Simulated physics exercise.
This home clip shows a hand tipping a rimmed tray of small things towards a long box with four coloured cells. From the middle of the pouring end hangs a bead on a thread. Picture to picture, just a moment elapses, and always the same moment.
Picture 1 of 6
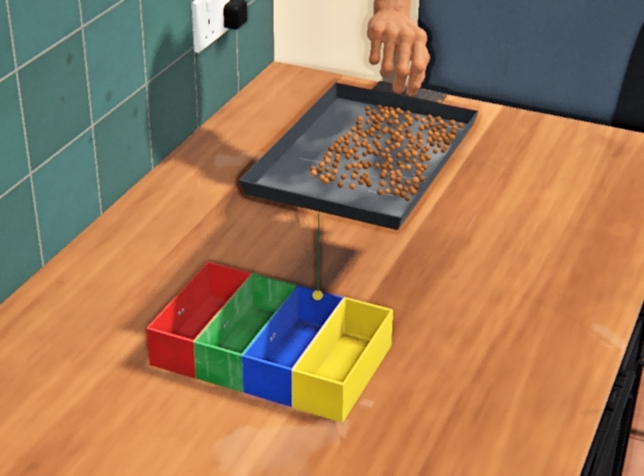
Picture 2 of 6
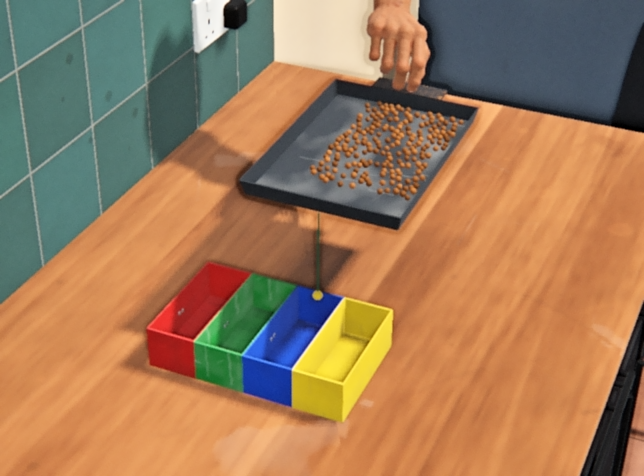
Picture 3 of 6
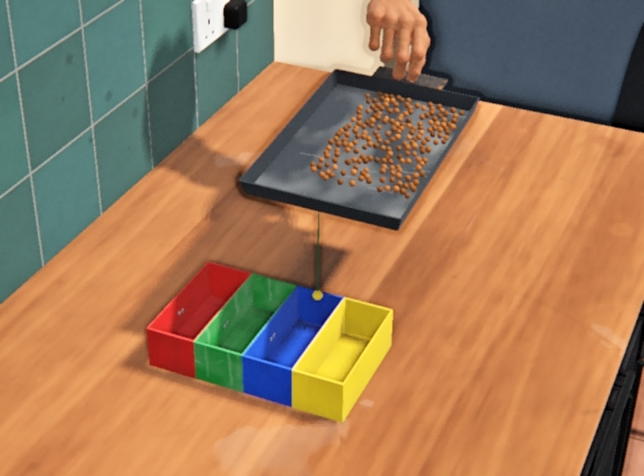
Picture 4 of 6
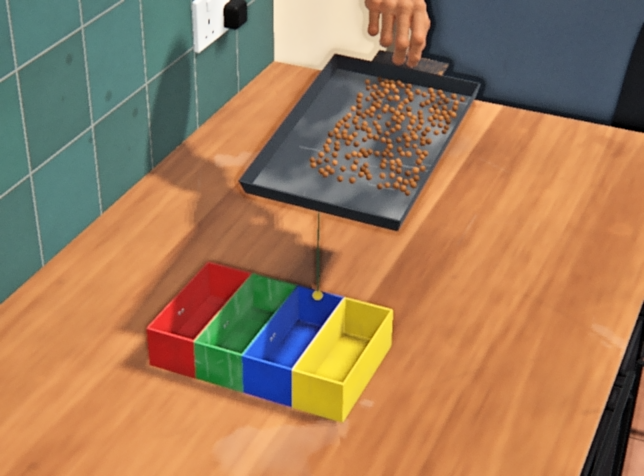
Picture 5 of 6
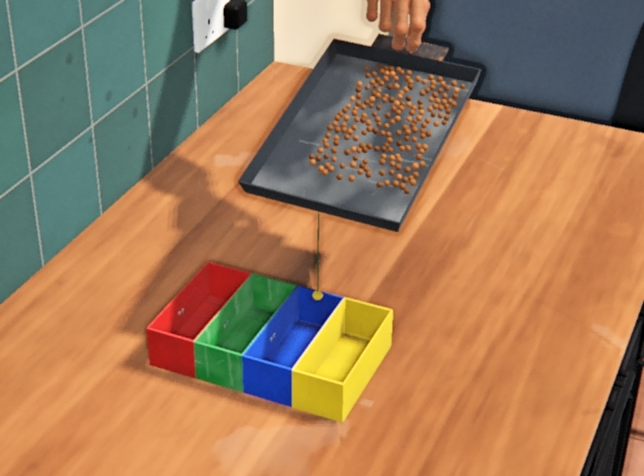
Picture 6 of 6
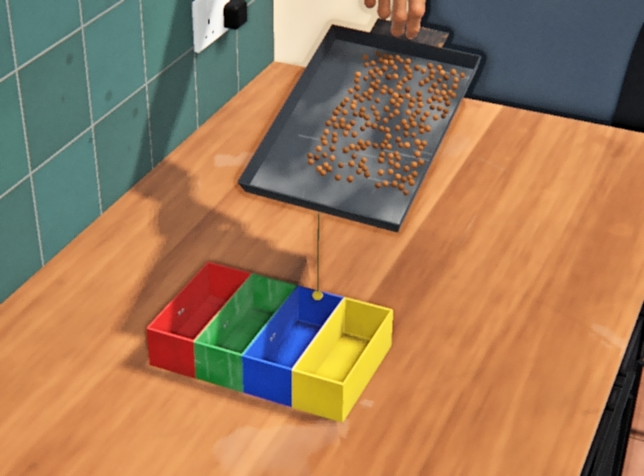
A hand at the far end of a dark rimmed tray slowly raised that end, tilting the small brown balls' tray towards a box with red, green, blue and yellow cells.
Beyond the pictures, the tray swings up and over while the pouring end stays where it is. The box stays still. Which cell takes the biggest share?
The yellow cell.
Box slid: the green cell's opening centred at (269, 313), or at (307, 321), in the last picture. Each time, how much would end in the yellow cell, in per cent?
Respectively 50 % and 20 %.
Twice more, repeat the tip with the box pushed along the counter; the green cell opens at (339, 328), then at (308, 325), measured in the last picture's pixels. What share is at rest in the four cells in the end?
In turn about 100 and about 100 percent.
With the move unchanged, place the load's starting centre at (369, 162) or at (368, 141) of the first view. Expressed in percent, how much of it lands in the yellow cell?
Try 1: 40 %; try 2: 40 %.
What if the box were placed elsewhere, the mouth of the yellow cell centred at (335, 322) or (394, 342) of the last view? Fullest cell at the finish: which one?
The yellow one, then the blue cell.
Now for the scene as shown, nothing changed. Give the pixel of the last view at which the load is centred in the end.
(330, 384).
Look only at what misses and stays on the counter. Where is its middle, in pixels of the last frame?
The centre sits near (392, 413).
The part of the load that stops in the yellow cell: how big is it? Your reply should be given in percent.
It works out at some 50 %.
Soon, tray tipped steeply; most on the tray; a stray few in the yellow cell; about a quarter falling or outside the box.
A while on, tray tipped right over; about half on the tray; a small part in the yellow cell; a small part in the blue cell; about a quarter falling or outside the box.
Towards the end, tray tipped past a quarter turn; about half in the yellow cell; about a quarter in the blue cell; a stray few in the green cell; about a quarter falling or outside the box.
Finally, tray tipped past a quarter turn; about half in the yellow cell; about a quarter in the blue cell; a stray few in the green cell; none in the red cell; about a quarter outside the box.
